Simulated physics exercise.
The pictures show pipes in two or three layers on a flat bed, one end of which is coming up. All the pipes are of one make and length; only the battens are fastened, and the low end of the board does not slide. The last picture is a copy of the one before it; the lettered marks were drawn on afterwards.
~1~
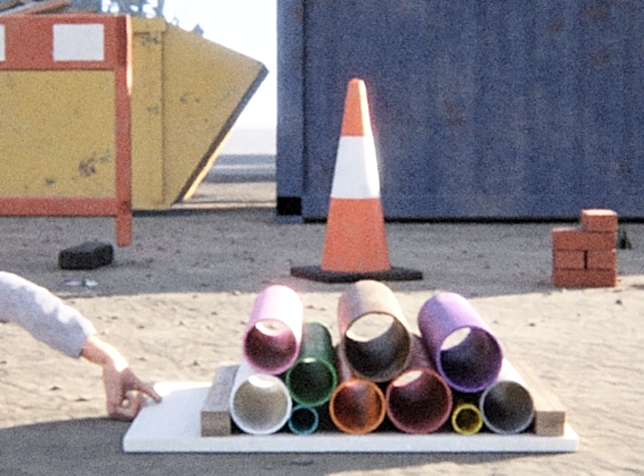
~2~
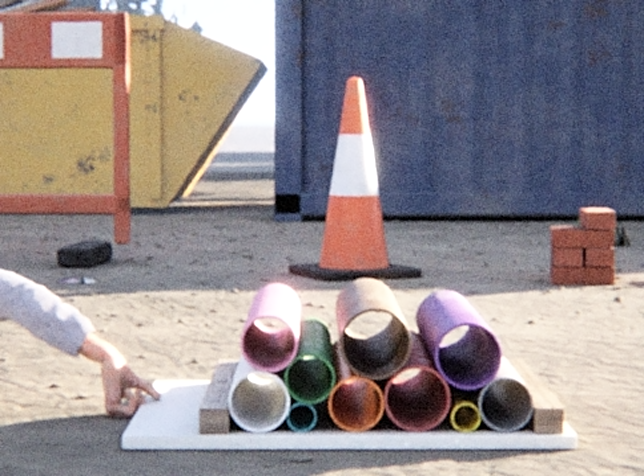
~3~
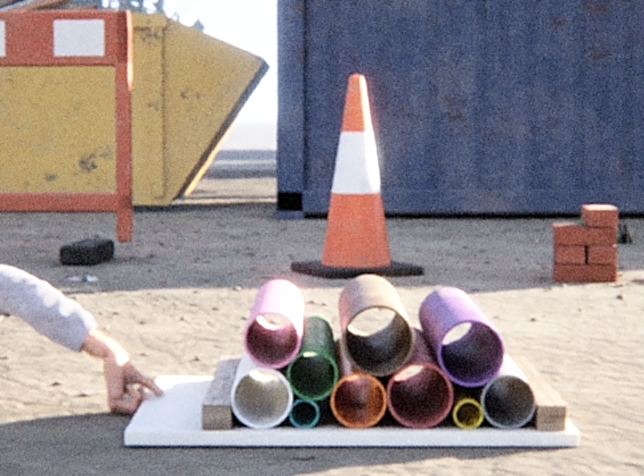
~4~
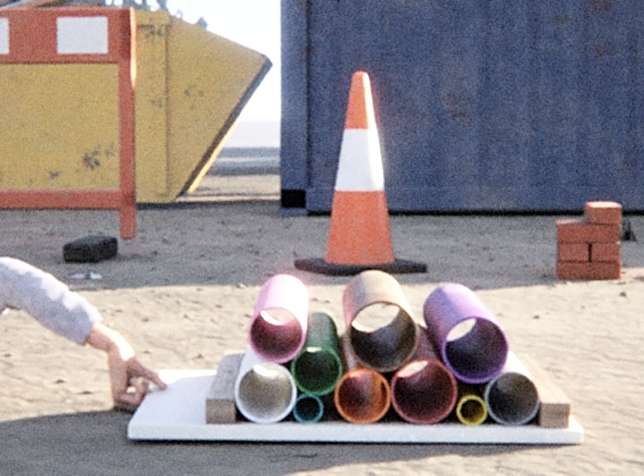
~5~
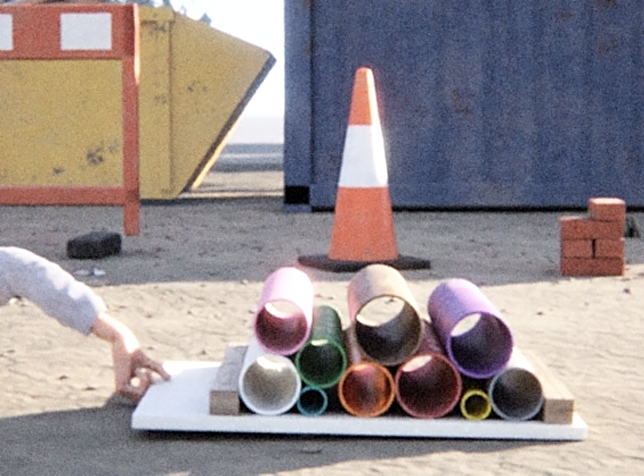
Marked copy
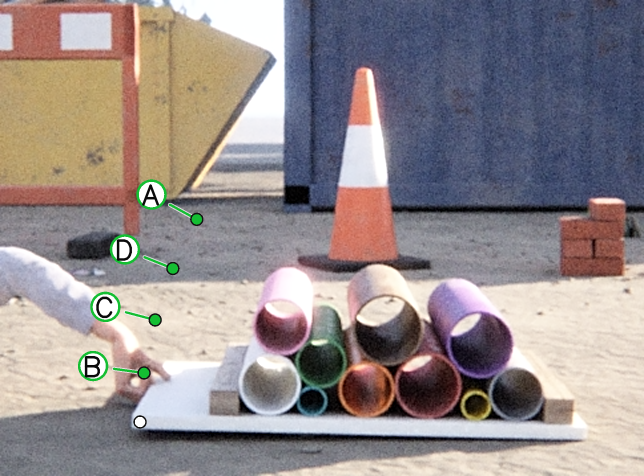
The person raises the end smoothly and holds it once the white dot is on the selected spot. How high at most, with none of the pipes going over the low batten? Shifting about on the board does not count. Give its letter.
Lift it to A and no more.
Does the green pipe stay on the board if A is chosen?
The green pipe: Yes.
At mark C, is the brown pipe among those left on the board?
The brown pipe: Yes.
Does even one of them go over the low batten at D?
At D: No.
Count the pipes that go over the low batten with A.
At A the number is none.
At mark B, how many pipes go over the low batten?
The count is none.
On the copy, A at (197, 219); B at (144, 373); C at (155, 320); D at (173, 268); the white dot at (140, 422).
On A. First, board at 17°.
Then, board at 29°.
Finally, board at 29°, none over the low batten.
By contrast, B none over the low batten; C none over the low batten; D none over the low batten.
